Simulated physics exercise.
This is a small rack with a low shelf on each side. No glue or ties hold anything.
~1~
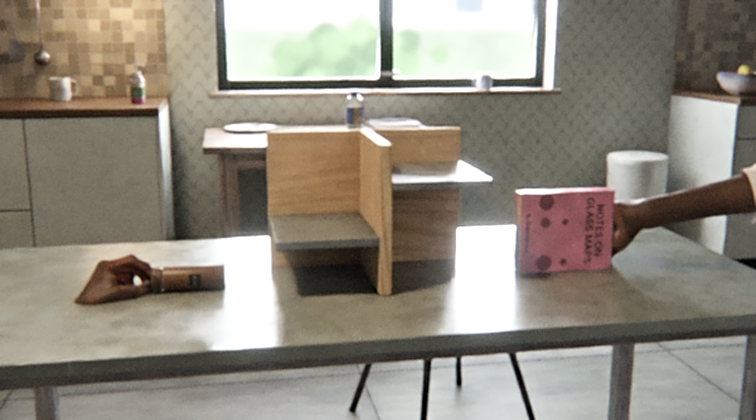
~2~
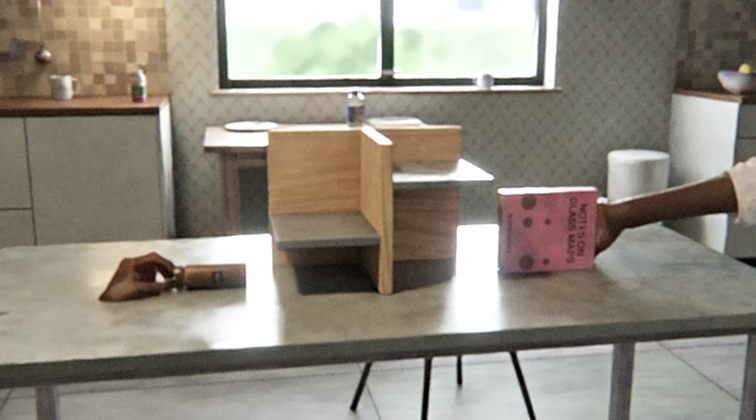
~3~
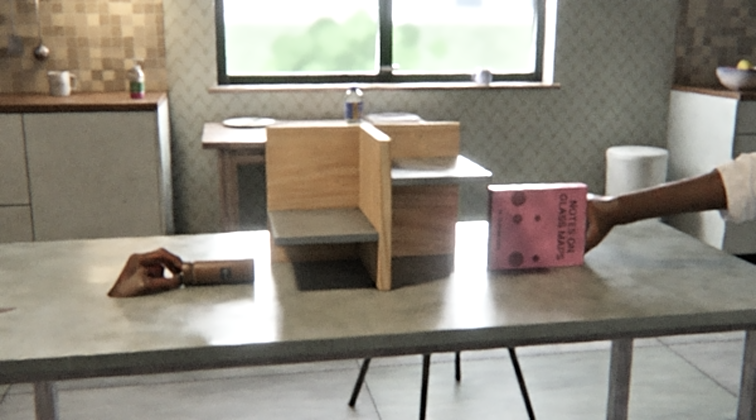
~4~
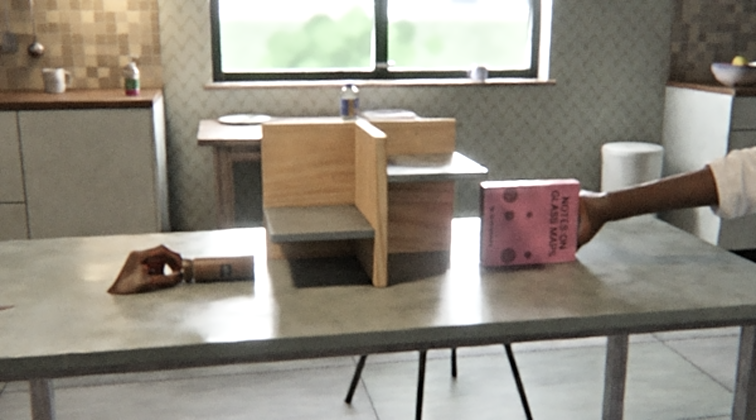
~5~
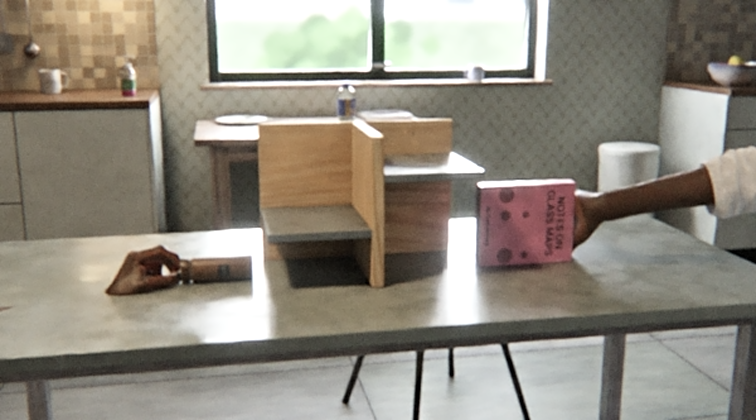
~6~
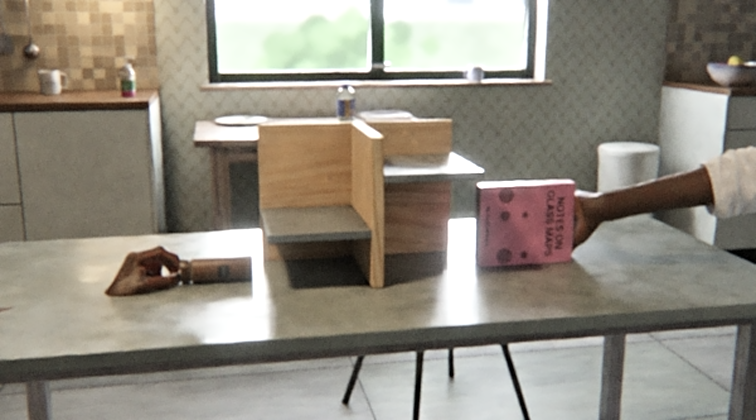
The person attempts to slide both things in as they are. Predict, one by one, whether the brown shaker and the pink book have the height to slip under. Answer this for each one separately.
My call: The brown shaker slips under, the pink book slips under.
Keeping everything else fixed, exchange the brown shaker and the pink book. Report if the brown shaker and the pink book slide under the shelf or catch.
Brown shaker - clear; pink book - blocked.
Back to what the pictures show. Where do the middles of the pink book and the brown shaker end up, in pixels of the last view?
(429, 228), then (304, 264).
Then, 0.34 s after the last picture, brown shaker sliding up to the opening near (240, 267); pink book sliding up to the opening near (504, 224).
Then, 0.60 s after the last picture, brown shaker part of the way in near (273, 266); pink book part of the way in near (476, 226).
Then, 0.80 s after the last picture, brown shaker all the way in near (297, 264); pink book part of the way in near (454, 227).
At rest, the brown shaker clears the shelf, near (304, 264); the pink book clears the shelf, near (429, 228).
